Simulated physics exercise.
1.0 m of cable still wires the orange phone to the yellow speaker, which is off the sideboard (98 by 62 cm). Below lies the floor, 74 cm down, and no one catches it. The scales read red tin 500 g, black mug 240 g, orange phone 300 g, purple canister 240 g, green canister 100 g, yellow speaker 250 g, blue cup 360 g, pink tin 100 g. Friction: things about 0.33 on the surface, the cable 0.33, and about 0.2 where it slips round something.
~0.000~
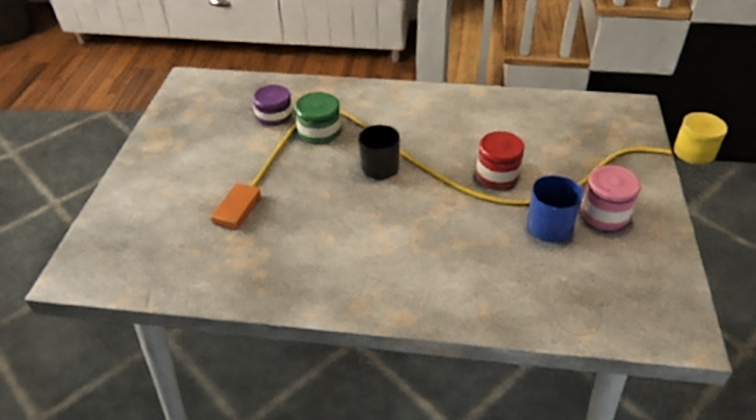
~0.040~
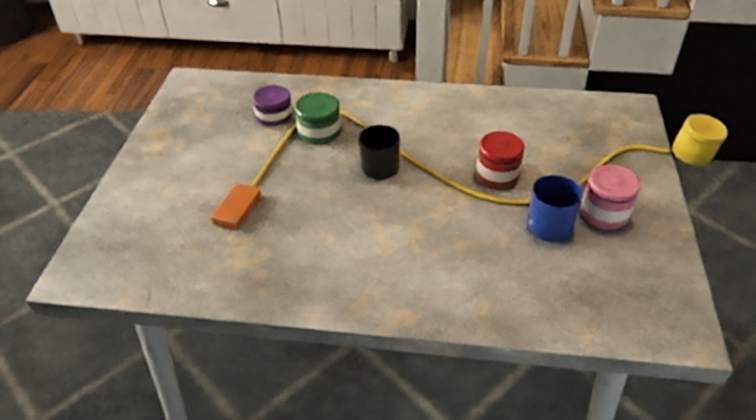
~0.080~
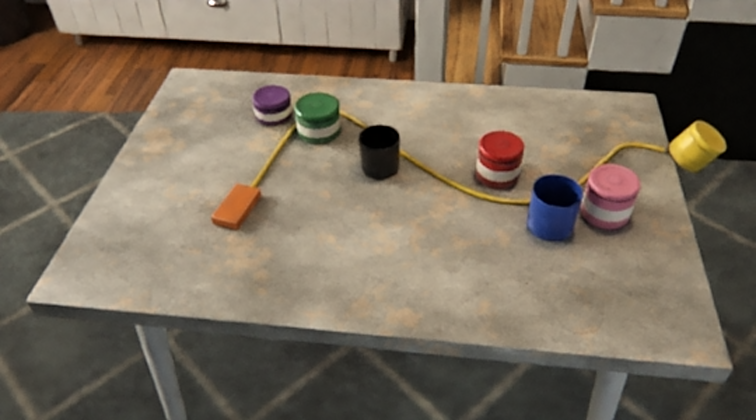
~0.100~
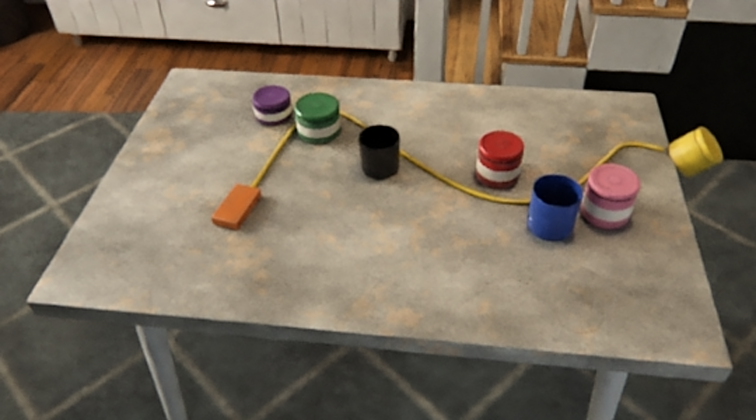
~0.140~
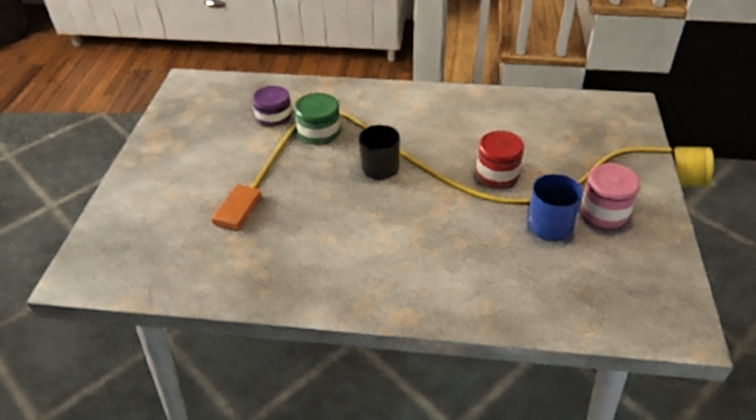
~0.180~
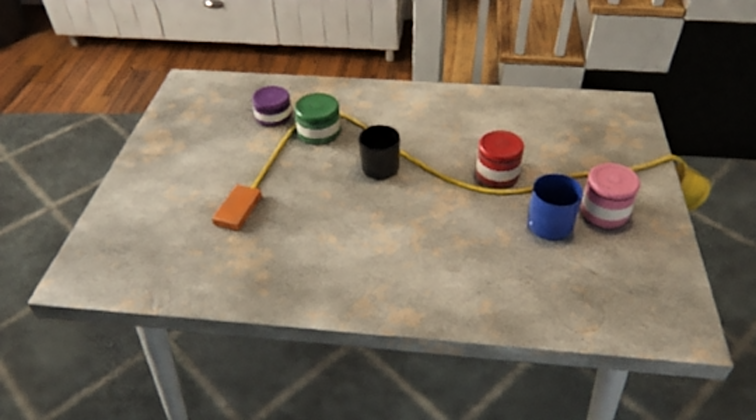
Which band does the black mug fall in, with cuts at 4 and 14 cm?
The black mug lands in the middle band.
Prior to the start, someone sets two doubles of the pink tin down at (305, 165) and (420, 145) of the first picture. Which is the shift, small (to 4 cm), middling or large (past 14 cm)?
Moderate and slight.
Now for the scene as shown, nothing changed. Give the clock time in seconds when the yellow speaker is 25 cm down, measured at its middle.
That comes at 0.32 seconds.
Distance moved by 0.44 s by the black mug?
The black mug is 2 cm out of place.
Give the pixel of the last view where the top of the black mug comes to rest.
Near (404, 171).
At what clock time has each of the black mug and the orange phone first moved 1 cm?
Approx. times - black mug: 0.40 s, orange phone: 0.42 s.
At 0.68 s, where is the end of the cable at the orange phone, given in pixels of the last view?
In the last view it is close to (305, 192).
After 0.4 s, the cable's tail end at (274, 192); black mug 3 cm off its start, green canister 20 cm off its start, yellow speaker over the edge.
After 0.7 s, the cable's tail end at (305, 192); black mug 7 cm off its start, green canister 27 cm off its start, yellow speaker over the edge.
After 0.9 s, the cable's tail end at (326, 189); black mug 7 cm off its start at (389, 164), green canister 27 cm off its start at (349, 207), yellow speaker over the edge.
After 1.2 s, the cable's tail end at (352, 186); black mug 8 cm off its start, green canister 27 cm off its start, orange phone 15 cm off its start.
After 2.4 s, the cable's tail end at (389, 183); black mug 9 cm off its start at (404, 171), green canister 27 cm off its start at (349, 207), orange phone 21 cm off its start at (361, 178), yellow speaker over the edge.
